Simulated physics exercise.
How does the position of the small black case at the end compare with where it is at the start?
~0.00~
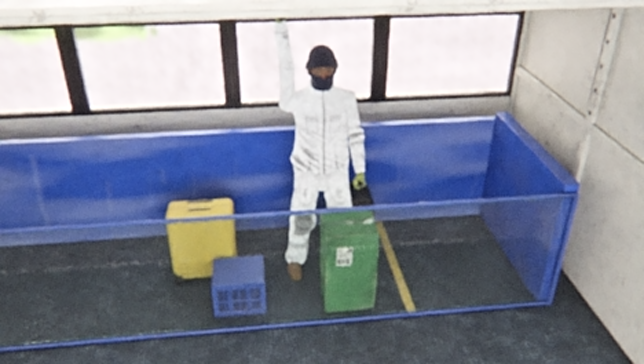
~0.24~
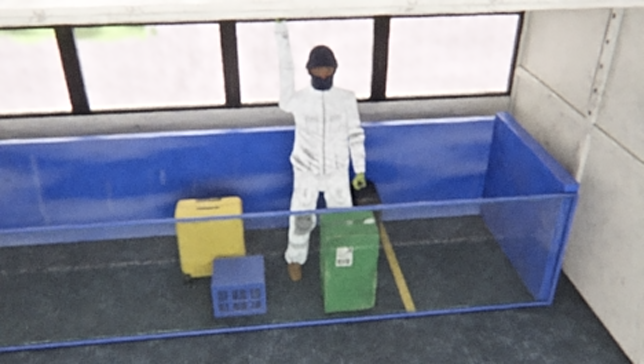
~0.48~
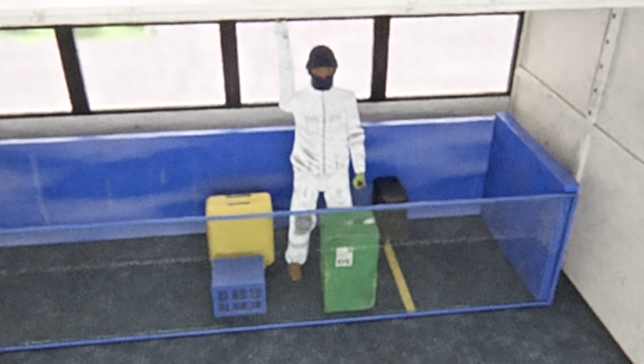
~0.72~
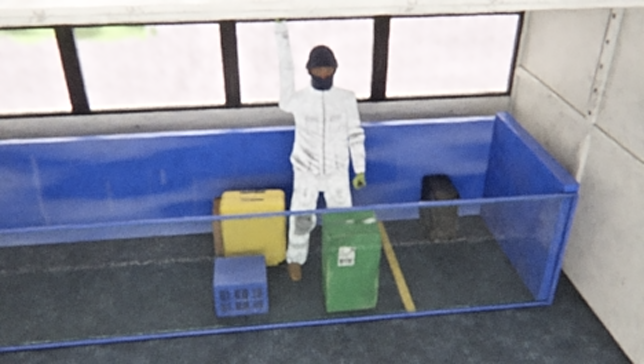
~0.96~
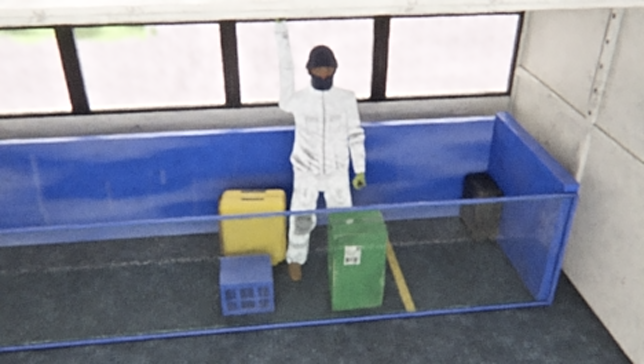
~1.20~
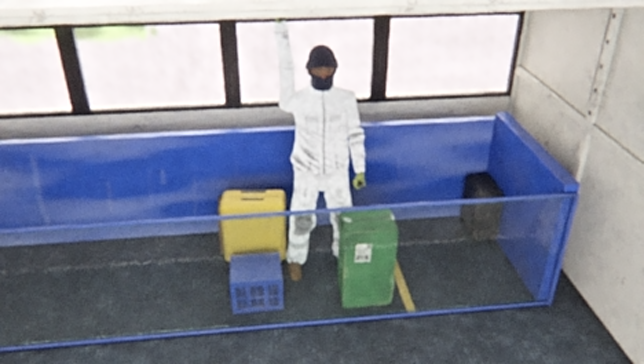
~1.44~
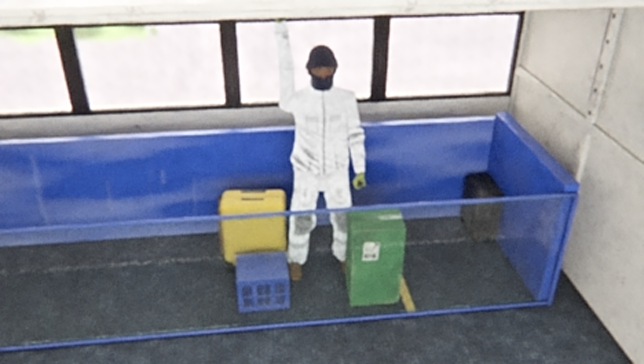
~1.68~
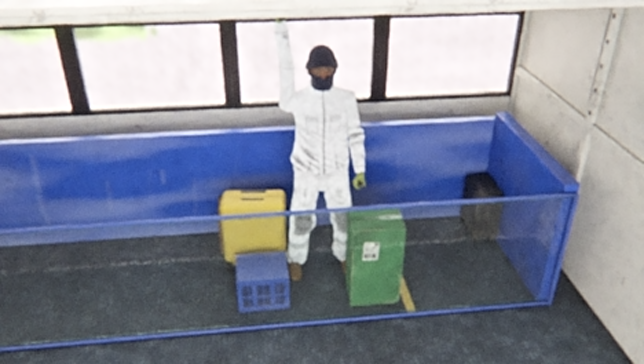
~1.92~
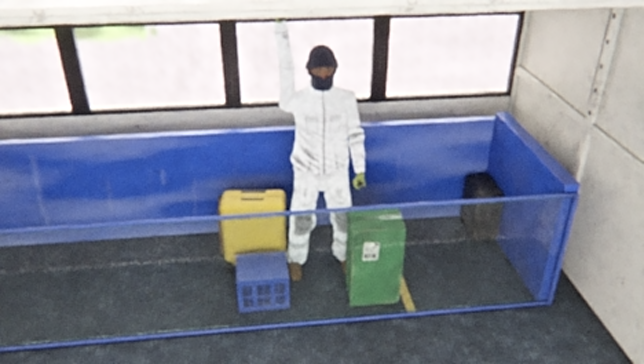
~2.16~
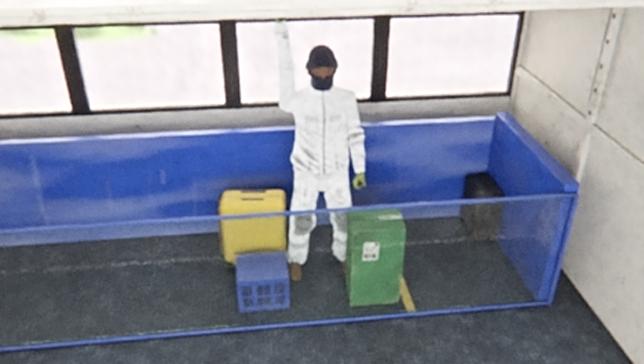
At the start it is close beside the passenger, partly hidden behind the tall green bag. At the end it stands well to the right, past the yellow line and near the right end wall of the bay.
At the start, a passenger in white stands with one arm raised in a blue-walled bay, among a yellow case, a blue crate, a tall green bag and a small black case partly hidden behind the bag. The black case rolls right, crosses the yellow line and stops near the right end wall, while the yellow case slides right towards the passenger's legs, baring the edge of a brown carton behind it. Then the green bag and the blue crate shift slightly right. Finally everything rests upright, with the yellow case and crate left of the line and the passenger still in place.
